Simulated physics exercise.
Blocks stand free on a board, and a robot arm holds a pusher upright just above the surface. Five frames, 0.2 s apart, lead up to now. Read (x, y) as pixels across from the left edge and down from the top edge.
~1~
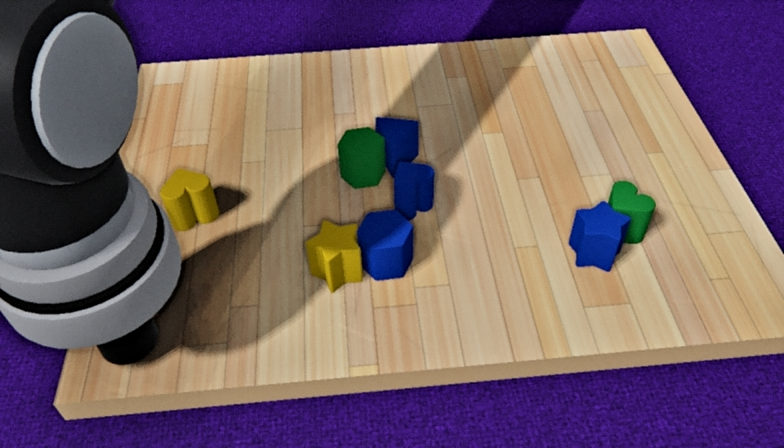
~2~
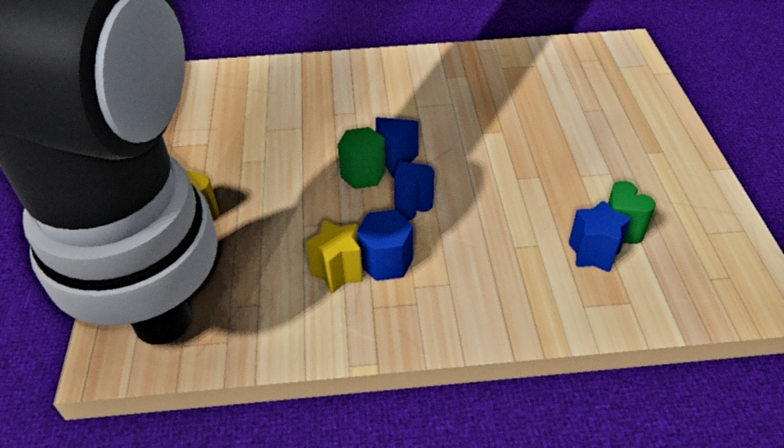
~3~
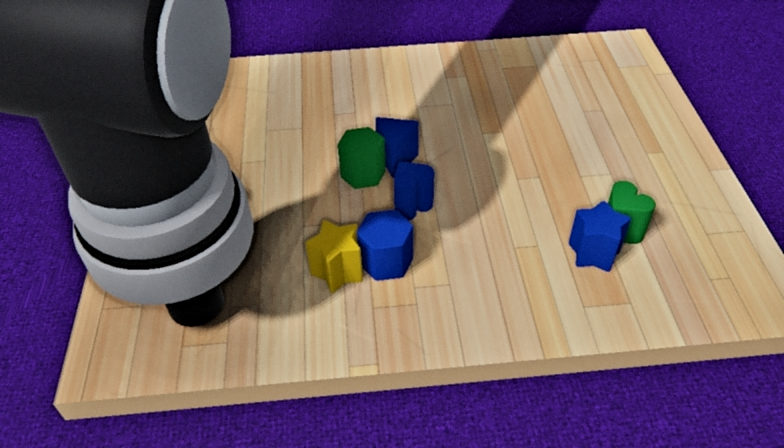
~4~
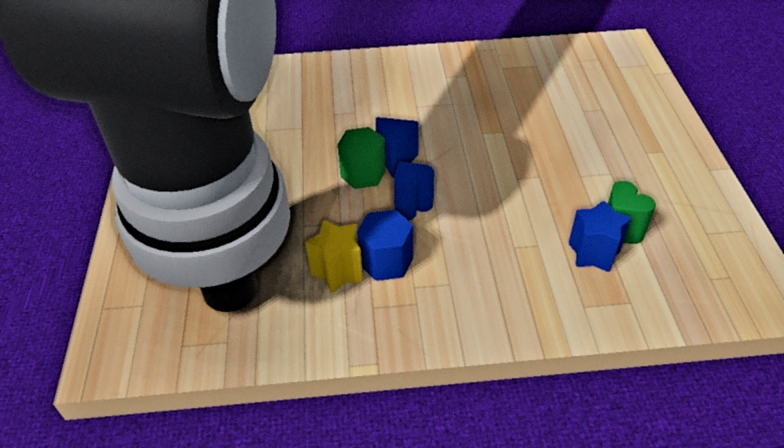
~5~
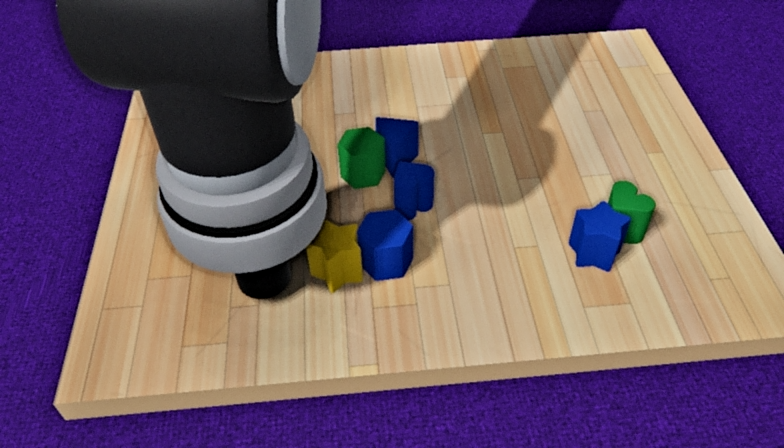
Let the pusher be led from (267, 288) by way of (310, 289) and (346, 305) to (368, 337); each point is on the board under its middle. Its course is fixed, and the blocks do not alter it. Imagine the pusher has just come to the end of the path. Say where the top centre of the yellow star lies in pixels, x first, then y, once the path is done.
The answer is (384, 241).
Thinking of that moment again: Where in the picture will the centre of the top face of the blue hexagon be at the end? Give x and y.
I'd guess (420, 218).
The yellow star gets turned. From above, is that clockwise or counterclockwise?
From the top: Counterclockwise.
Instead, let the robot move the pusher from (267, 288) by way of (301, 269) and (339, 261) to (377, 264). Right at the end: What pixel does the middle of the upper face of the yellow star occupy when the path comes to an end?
Pixel (430, 224).
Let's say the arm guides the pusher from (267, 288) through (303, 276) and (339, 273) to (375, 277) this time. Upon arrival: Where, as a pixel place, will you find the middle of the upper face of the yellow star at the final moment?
I'd say the yellow star ends with its top centre at (425, 227).
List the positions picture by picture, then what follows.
Pusher tip at (130, 341); block tops, yellow star at (335, 239); blue hexagon at (385, 228), in the first picture.
Pusher at (163, 322); blocks unchanged, in the second picture.
Pusher at (197, 305); blocks unchanged, in the third picture.
Pusher at (231, 291); blocks unchanged, in the fourth picture.
Pusher at (264, 279); yellow star at (335, 239); blue hexagon at (385, 228), in the fifth picture.
The first path, step by step. One third of the way, pusher at (308, 279); yellow star at (355, 235), turned 10° anticlockwise; blue hexagon at (400, 224).
Two thirds of the way, pusher at (345, 296); yellow star at (384, 241), turned 35° anticlockwise; blue hexagon at (420, 218), turned 15° anticlockwise.
At the end, pusher at (367, 327); yellow star at (383, 241), turned 35° anticlockwise; blue hexagon at (420, 218), turned 15° anticlockwise.
